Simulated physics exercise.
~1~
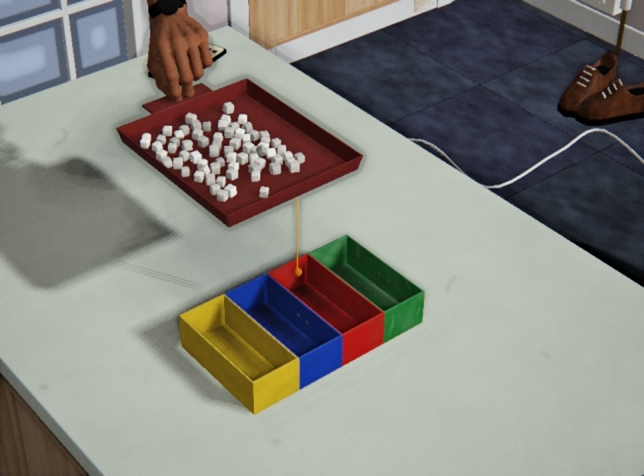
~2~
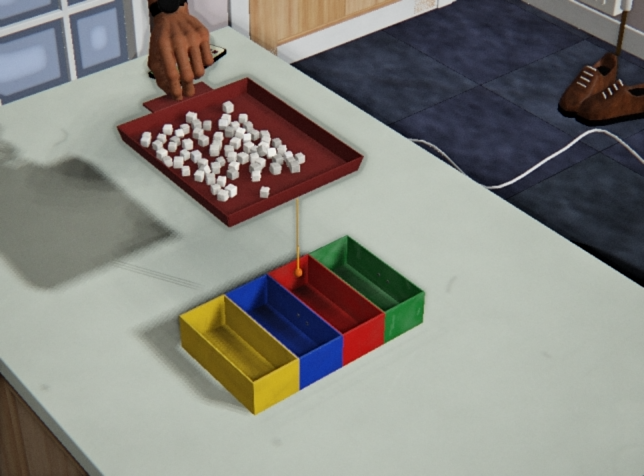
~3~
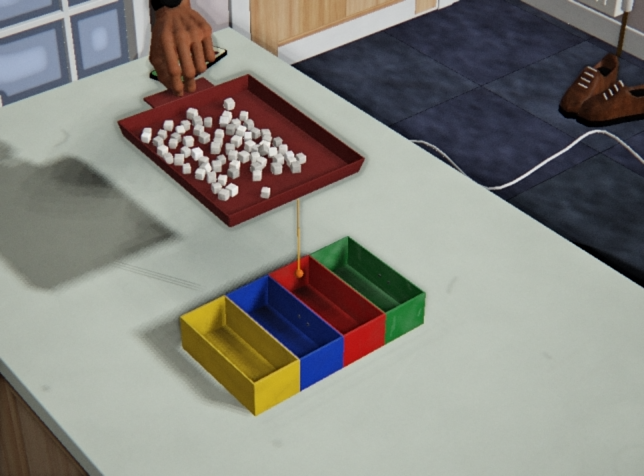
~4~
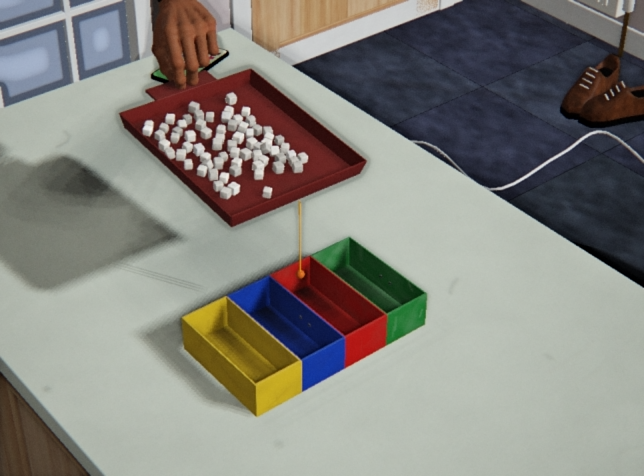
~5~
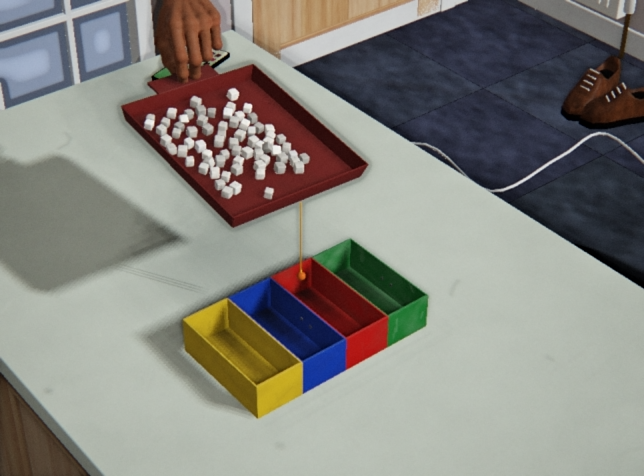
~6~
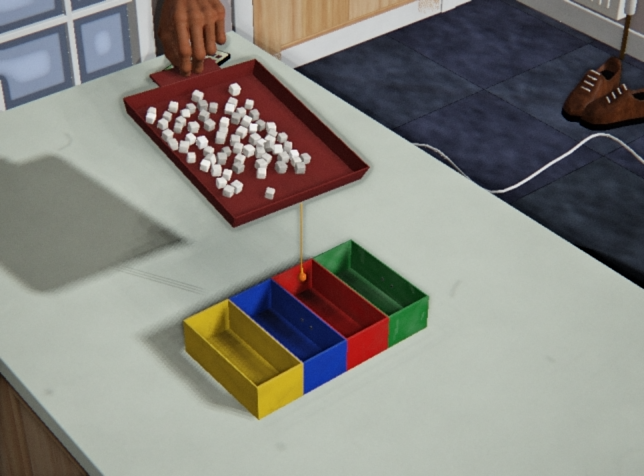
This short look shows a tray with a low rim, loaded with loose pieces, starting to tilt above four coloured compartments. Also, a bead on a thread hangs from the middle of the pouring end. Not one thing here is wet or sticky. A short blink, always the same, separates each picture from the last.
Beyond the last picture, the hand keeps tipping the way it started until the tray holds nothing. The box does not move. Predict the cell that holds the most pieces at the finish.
I predict the green cell.
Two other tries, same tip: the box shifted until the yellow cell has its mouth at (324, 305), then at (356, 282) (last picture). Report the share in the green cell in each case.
0 %, then 0 %.
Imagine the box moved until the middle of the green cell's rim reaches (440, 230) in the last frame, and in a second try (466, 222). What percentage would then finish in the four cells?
Result, in turn: 90 %, 80 %.
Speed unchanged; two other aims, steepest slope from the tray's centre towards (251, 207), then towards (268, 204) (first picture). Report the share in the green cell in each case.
First some 0, then 0 per cent.
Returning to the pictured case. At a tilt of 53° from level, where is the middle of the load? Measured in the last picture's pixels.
Somewhere about pixel (313, 169).
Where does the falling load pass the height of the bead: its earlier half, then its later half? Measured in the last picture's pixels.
(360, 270) for the early half, (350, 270) for the late half.
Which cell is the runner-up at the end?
The answer here is that red cell.
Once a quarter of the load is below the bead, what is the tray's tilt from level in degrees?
My estimate is some 105 degrees.
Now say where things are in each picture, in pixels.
In the first frame, corners of the pouring end at (228, 213) and (357, 155), level; middle of the load at (229, 152), sugar cubes; bead on its thread at (297, 272); yellow cell at (276, 383); blue cell at (320, 359); red cell at (363, 336); green cell at (404, 314).
In the second frame, corners of the pouring end at (229, 213) and (358, 156), level; middle of the load at (229, 151).
In the third frame, corners of the pouring end at (230, 213) and (359, 158), tipped barely, lowest at the right corner; middle of the load at (230, 149).
In the fourth frame, corners of the pouring end at (232, 213) and (361, 160), tipped a little, lowest at the right corner; middle of the load at (232, 146).
In the fifth frame, corners of the pouring end at (234, 214) and (363, 163), tipped a little, lowest at the right corner; middle of the load at (234, 144).
In the sixth frame, corners of the pouring end at (236, 214) and (364, 166), tipped a little, lowest at the right corner; middle of the load at (235, 141); yellow cell at (280, 388); blue cell at (325, 364); red cell at (367, 341); green cell at (408, 319).
Soon, tray tipped steeply; nearly all on the tray; a stray few falling or outside the box.
A while on, tray tipped right over; most on the tray; a small part in the green cell; a stray few in the red cell; a small part falling or outside the box.
Towards the end, tray tipped past a quarter turn; about two thirds in the green cell; about a quarter in the red cell; a stray few in the blue cell; a small part falling or outside the box.
Finally, tray tipped past a quarter turn; about two thirds in the green cell; about a quarter in the red cell; a stray few in the blue cell; none in the yellow cell; a small part outside the box.
